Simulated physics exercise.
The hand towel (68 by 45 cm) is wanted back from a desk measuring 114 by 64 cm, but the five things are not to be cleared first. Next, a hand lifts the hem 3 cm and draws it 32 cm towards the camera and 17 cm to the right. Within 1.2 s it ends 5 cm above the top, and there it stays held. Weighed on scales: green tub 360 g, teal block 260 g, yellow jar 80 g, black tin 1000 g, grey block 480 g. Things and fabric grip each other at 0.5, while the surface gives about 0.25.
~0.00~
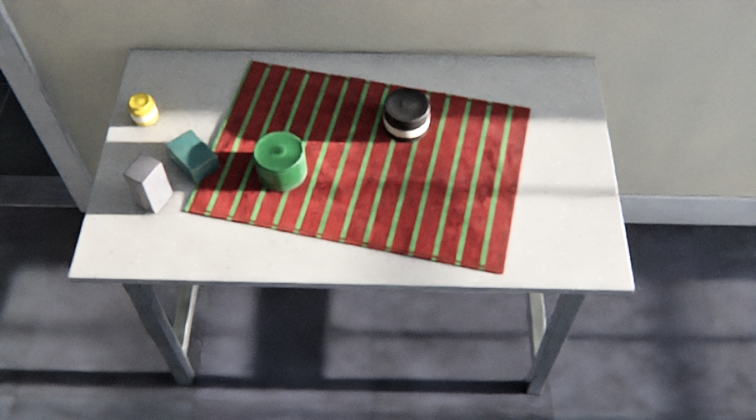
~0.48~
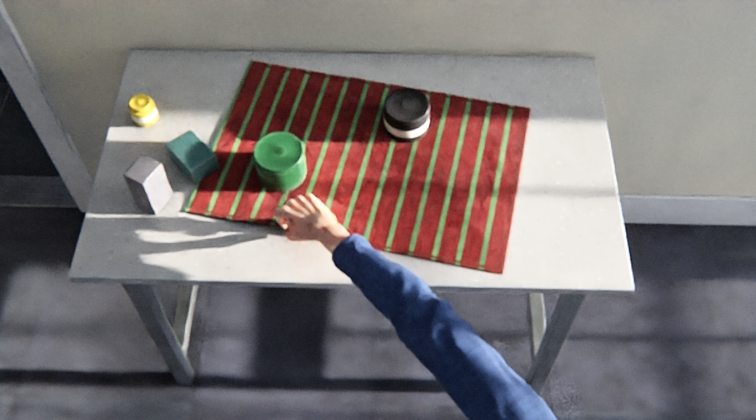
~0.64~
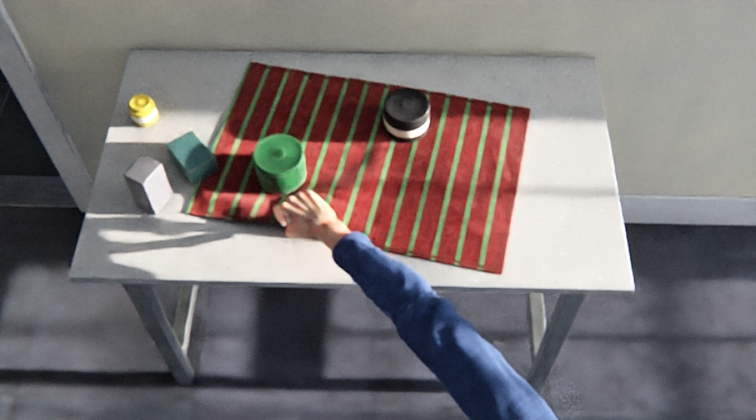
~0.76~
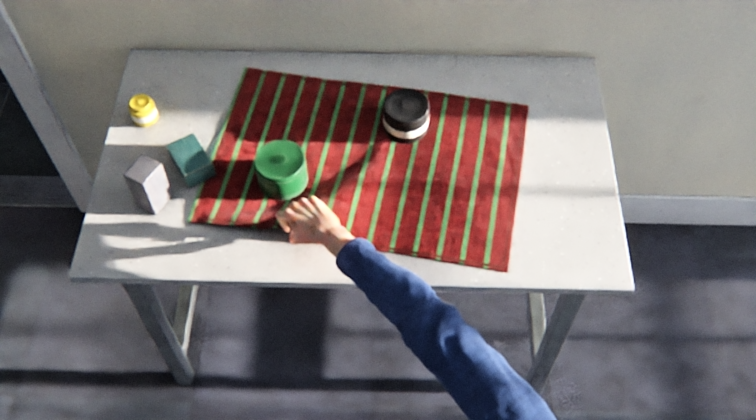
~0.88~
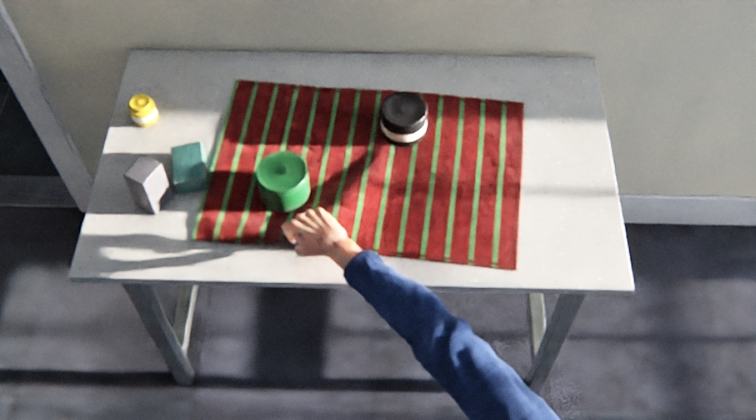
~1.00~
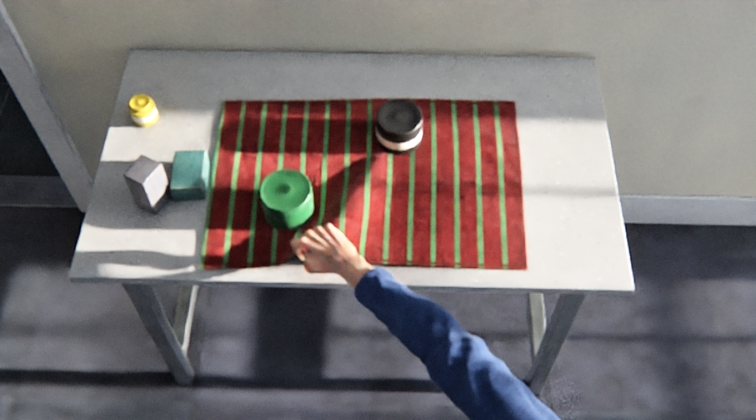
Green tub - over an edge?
Yes.
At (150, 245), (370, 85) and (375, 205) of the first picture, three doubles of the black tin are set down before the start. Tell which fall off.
Still on top, still on top, off the top.
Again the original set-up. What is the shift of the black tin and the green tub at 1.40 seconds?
For the black tin it's around 15 cm, and for the green tub around 30 cm.
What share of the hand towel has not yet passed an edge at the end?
I'd say close to 55 per cent of it.
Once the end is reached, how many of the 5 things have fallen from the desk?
That works out to 1 of them.
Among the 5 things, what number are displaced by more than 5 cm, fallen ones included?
After counting, the figure is 3.
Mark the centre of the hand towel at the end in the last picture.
Centre in the last view: Approx. (375, 271).
By 1.2 s, 90 % of the hand towel is still over the top; green tub 19 cm off its start, black tin 9 cm off its start, teal block 5 cm off its start.
By 1.4 s, 75 % of the hand towel is still over the top; green tub 29 cm off its start, black tin 16 cm off its start, teal block 6 cm off its start.
By 1.6 s, 60 % of the hand towel is still over the top; green tub over the edge, black tin 23 cm off its start at (389, 189), teal block 6 cm off its start at (183, 172).
By 1.8 s, 55 % of the hand towel is still over the top; green tub over the edge, black tin 26 cm off its start, teal block 6 cm off its start.
By 3.4 s, 55 % of the hand towel is still over the top; green tub over the edge, black tin 26 cm off its start at (388, 200), teal block 6 cm off its start at (183, 172).
